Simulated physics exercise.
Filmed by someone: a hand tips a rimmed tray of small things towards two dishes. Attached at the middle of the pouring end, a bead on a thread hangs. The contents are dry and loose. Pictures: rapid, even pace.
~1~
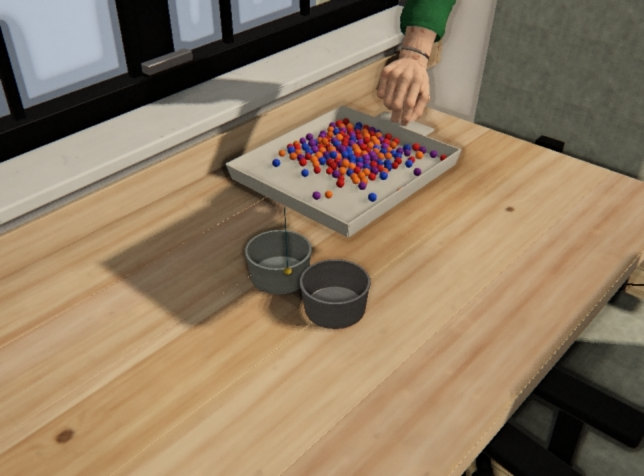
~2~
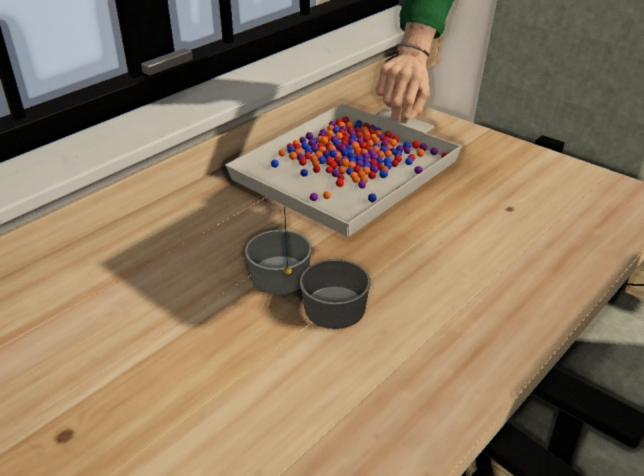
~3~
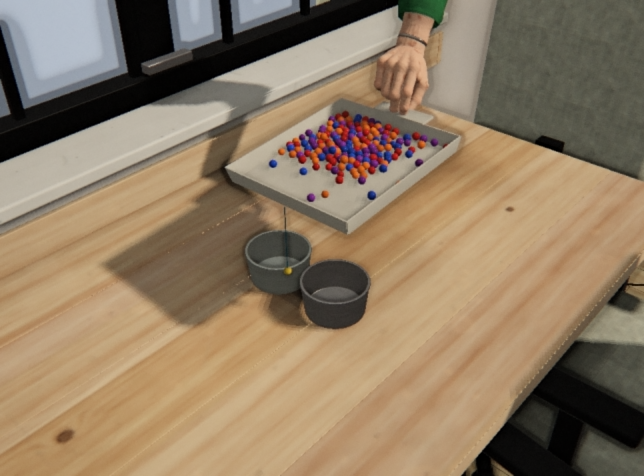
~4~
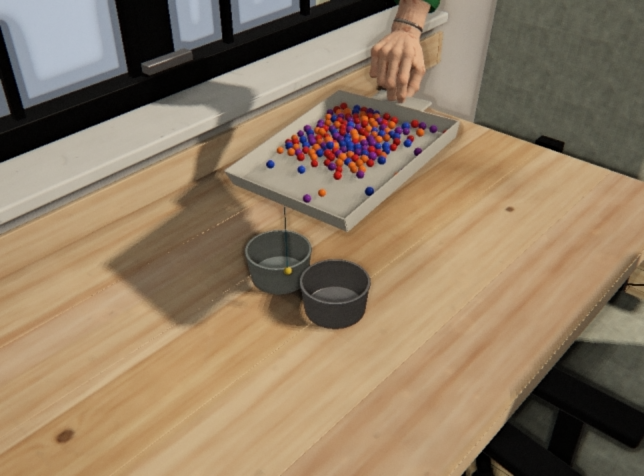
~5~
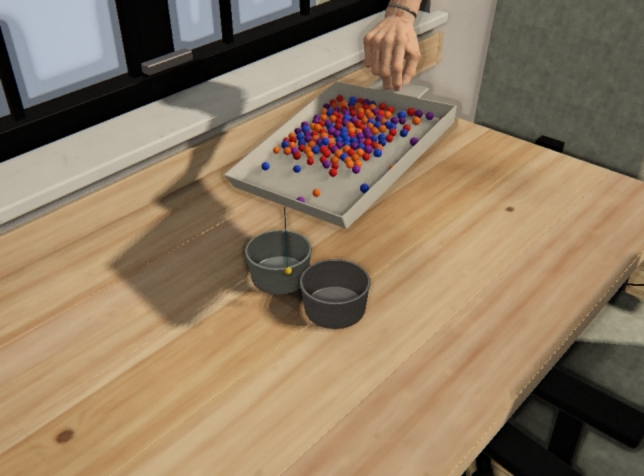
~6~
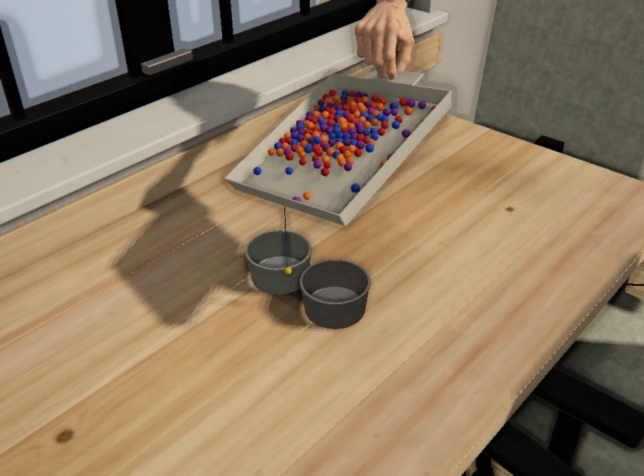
On a pale wooden table beside a dark-framed window, seen from above at an angle, a hand in a green sleeve grips a light grey rimmed tray. Red, orange, blue and purple beads cover it, with two dark grey dishes below and a yellow bead hanging on a thread. The hand steadily raises the far end, tilting the tray towards its left corner, and the beads begin sliding down.
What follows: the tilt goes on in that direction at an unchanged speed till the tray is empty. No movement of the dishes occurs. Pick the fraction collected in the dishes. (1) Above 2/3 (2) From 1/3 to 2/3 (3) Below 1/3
Below 1/3.
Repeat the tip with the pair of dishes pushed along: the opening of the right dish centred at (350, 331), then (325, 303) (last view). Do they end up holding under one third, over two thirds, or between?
Try one: Less than a third. Try two: Less than a third.
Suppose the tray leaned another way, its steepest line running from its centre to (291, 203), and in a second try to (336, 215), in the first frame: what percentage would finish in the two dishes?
The first try yields 0 percent and the second 10 percent.
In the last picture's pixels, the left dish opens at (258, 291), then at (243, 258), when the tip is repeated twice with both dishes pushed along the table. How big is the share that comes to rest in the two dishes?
Around 0 and then 80 per cent.
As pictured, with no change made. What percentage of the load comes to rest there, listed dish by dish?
Left dish around 10, right dish around 0, both in a hundred.
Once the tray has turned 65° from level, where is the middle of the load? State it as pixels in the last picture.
Around (254, 183).
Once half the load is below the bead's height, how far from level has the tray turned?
Angle: Approx. 90 degrees.
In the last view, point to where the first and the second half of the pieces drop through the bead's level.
(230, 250) for the early half, (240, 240) for the late half.
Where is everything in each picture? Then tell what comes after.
In the first picture, corners of the pouring end at (231, 164) and (348, 221), level; middle of the load at (349, 155), round plastic beads; left dish at (256, 275); right dish at (313, 309); bead on its thread at (288, 271).
In the second picture, corners of the pouring end at (231, 164) and (348, 220), level; middle of the load at (349, 153).
In the third picture, corners of the pouring end at (230, 167) and (347, 219), tipped barely, lowest at the left corner; middle of the load at (348, 149).
In the fourth picture, corners of the pouring end at (229, 170) and (344, 216), tipped a little, lowest at the left corner; middle of the load at (347, 142), a small part on the move.
In the fifth picture, corners of the pouring end at (229, 173) and (342, 214), tipped clearly, lowest at the left corner; middle of the load at (344, 135), a small part on the move.
In the sixth picture, corners of the pouring end at (229, 177) and (339, 212), tipped clearly, lowest at the left corner; middle of the load at (336, 131), all on the move; left dish at (256, 275); right dish at (313, 309).
Soon after the last picture, tray tipped steeply; most on the tray; a small part outside both; a small part in the air.
A little later, tray tipped past a quarter turn; a small part on the tray; a stray few in the left dish; about two thirds outside both; a small part in the air.
Later still, tray tipped past a quarter turn; a small part in the left dish; nearly all outside both.
By the end, tray tipped past a quarter turn; none in the right dish; a small part in the left dish; nearly all outside both.
